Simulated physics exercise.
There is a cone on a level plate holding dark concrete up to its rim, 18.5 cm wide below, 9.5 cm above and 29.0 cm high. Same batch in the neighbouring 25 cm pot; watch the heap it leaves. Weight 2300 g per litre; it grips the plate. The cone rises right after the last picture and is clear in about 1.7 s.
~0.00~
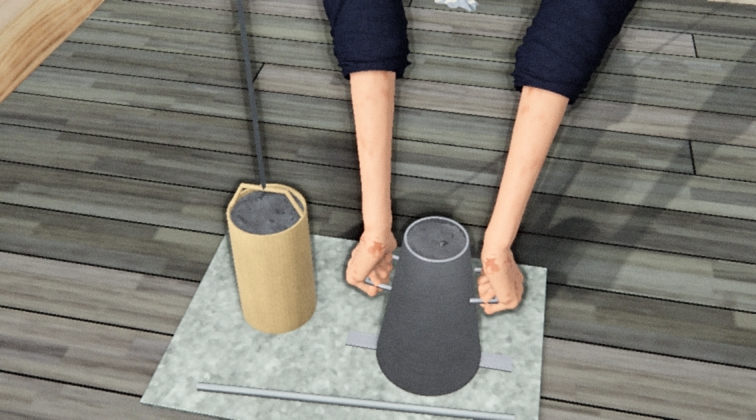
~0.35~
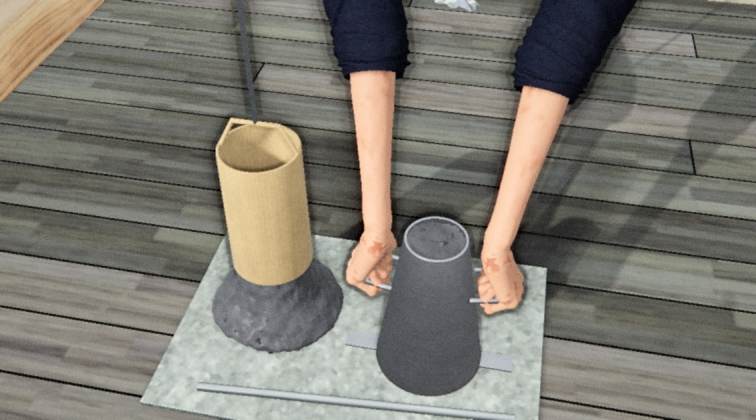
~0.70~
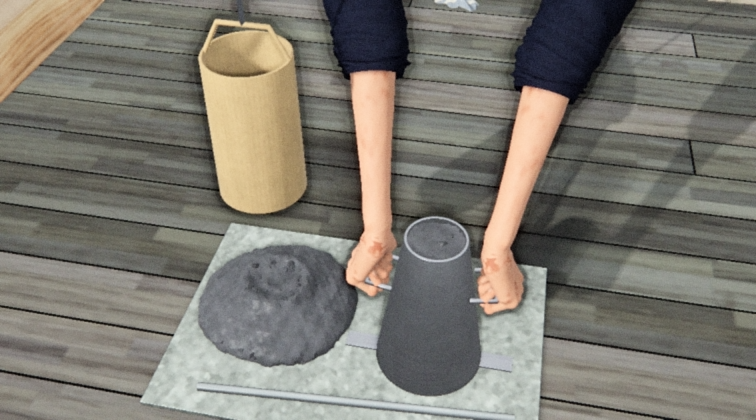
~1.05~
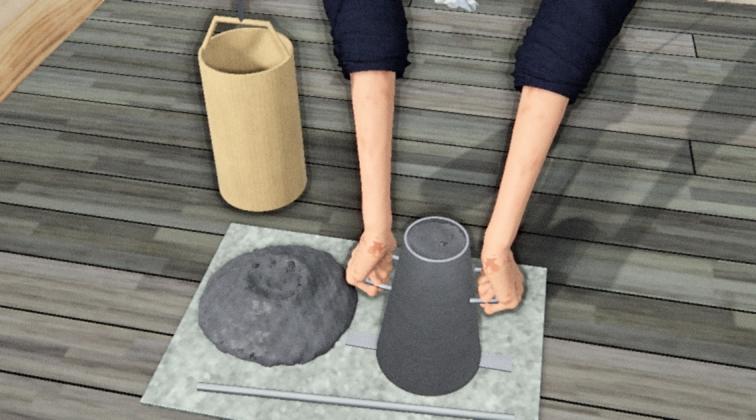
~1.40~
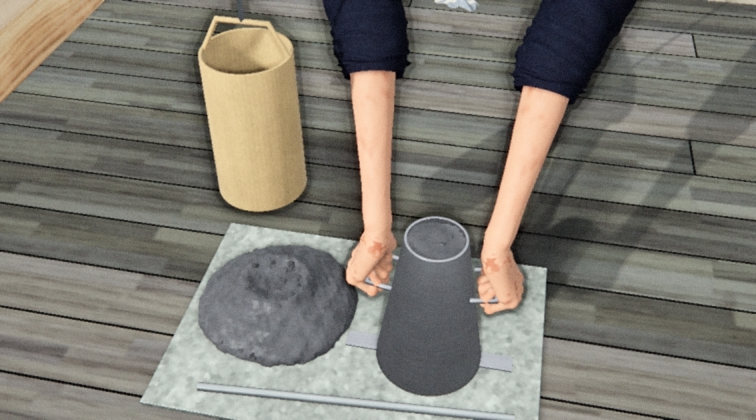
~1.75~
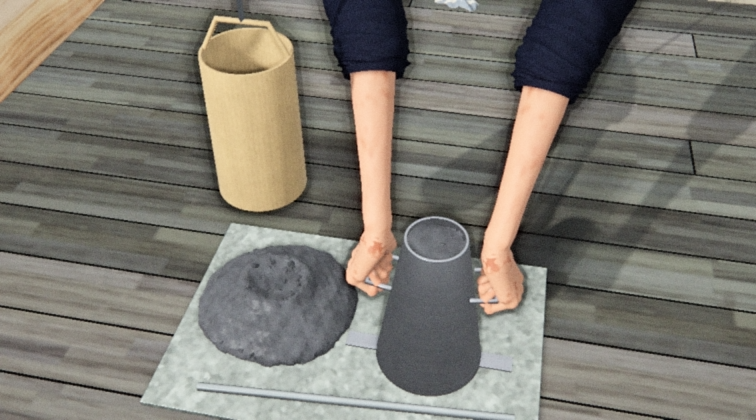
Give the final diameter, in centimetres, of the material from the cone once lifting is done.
33 cm.
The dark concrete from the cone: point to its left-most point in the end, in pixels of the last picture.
The pixel is about (340, 352).
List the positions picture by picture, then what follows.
The first frame shows middle of the pot's mouth at (267, 210), still down; middle of the cone's top at (436, 240), not yet moved.
The second frame shows middle of the pot's mouth at (259, 149), raised 13 cm; middle of the cone's top at (436, 240), not yet moved.
The third frame shows middle of the pot's mouth at (246, 55), raised 31 cm; the pot's heap 8.0 cm high and 30 cm wide, top at (276, 279); middle of the cone's top at (436, 240), not yet moved.
The fourth frame shows middle of the pot's mouth at (246, 52), raised 31 cm; the pot's heap 7.9 cm high and 30 cm wide, top at (276, 279); middle of the cone's top at (436, 240), not yet moved.
The fifth frame shows middle of the pot's mouth at (246, 52), raised 31 cm; the pot's heap 7.9 cm high and 30 cm wide, top at (276, 279); middle of the cone's top at (436, 240), not yet moved.
The sixth frame shows middle of the pot's mouth at (246, 52), raised 31 cm; the pot's heap 7.9 cm high and 30 cm wide, top at (276, 279); middle of the cone's top at (436, 240), not yet moved.
After 2.2 s, the cone is up 7.4 cm; the dark concrete has come down 13 cm to 16 cm and is 28 cm wide.
After 2.6 s, the cone is up 18 cm; the dark concrete has come down 19 cm to 10.0 cm and is 33 cm wide.
After 3.0 s, the cone is up 29 cm; the dark concrete has come down 19 cm to 10.0 cm and is 33 cm wide.
After 3.5 s, the cone is clear; the dark concrete has come down 19 cm to 10.0 cm and is 33 cm wide.
After 4.1 s, at rest, the cone is clear; the dark concrete has come down 19 cm to 9.9 cm and is 33 cm wide.
